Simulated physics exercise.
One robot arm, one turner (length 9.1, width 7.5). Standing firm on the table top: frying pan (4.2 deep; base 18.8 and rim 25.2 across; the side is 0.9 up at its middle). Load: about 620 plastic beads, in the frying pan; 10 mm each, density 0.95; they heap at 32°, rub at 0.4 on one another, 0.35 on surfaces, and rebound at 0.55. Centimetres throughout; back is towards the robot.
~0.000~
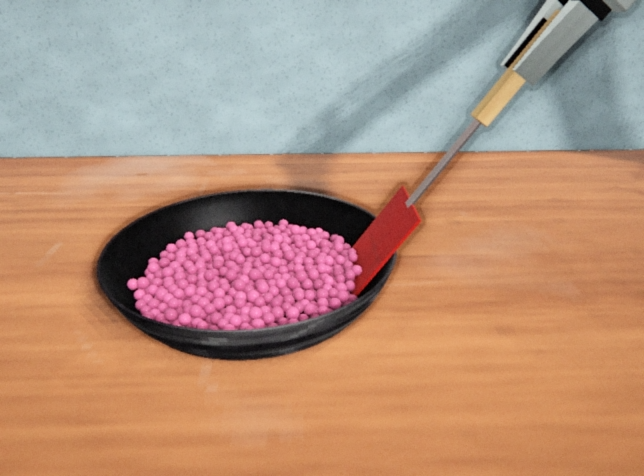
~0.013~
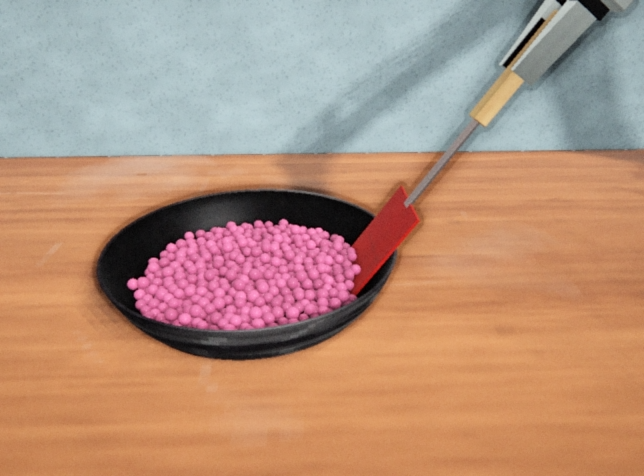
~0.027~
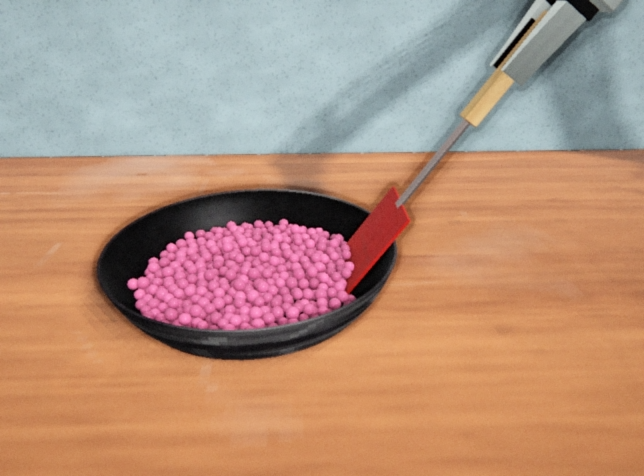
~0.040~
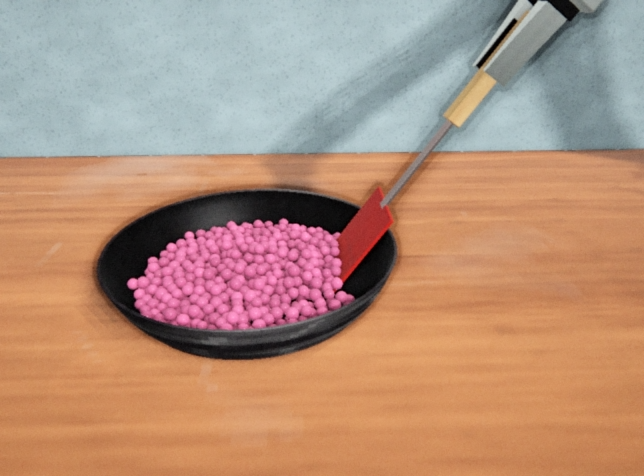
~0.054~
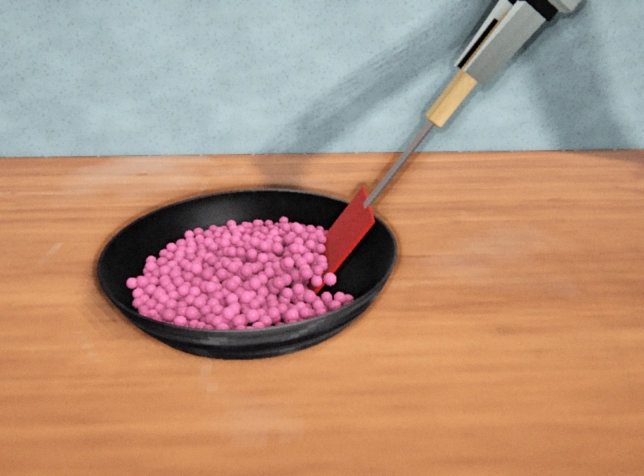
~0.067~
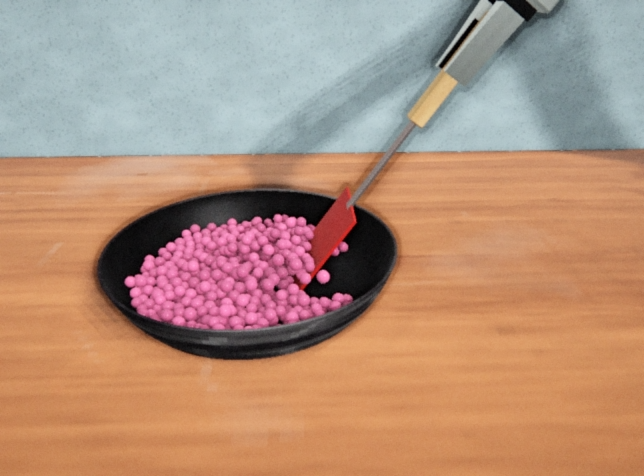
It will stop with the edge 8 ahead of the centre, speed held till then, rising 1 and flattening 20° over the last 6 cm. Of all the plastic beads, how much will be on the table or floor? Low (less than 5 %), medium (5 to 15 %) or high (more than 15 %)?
A medium share, 5 to 15 %, ends on the table or floor.
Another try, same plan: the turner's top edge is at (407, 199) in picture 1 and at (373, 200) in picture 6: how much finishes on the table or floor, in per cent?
Some 0 per cent.
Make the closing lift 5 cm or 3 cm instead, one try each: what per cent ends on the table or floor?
About 15 and 15 per cent.
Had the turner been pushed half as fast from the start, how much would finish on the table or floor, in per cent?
In that case some 0 per cent.
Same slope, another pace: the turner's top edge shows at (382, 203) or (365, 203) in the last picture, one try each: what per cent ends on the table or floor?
Some 0 and 5 per cent.
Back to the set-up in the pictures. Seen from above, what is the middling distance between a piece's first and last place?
Some 4 cm.
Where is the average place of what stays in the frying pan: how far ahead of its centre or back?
Some 4.0 cm ahead.
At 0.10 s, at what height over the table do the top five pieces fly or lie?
Roughly 7 cm.
After 0.10 s, sloping 55°, highest piece 10 above the table; 615 in the frying pan, 1 on the blade or in flight.
After 0.13 s, sloping 49°, highest piece 12 above the table; 614 in the frying pan, 2 on the blade or in flight.
After 0.35 s, sloping 35°, highest piece 5 above the table; 571 in the frying pan, 41 on the table or floor, 4 on the blade or in flight.
After 1.40 s, sloping 35°, highest piece 5 above the table; 571 in the frying pan, 45 on the table or floor.
At rest, 571 in the frying pan, 45 on the table or floor. That is 7 % on the table or floor.
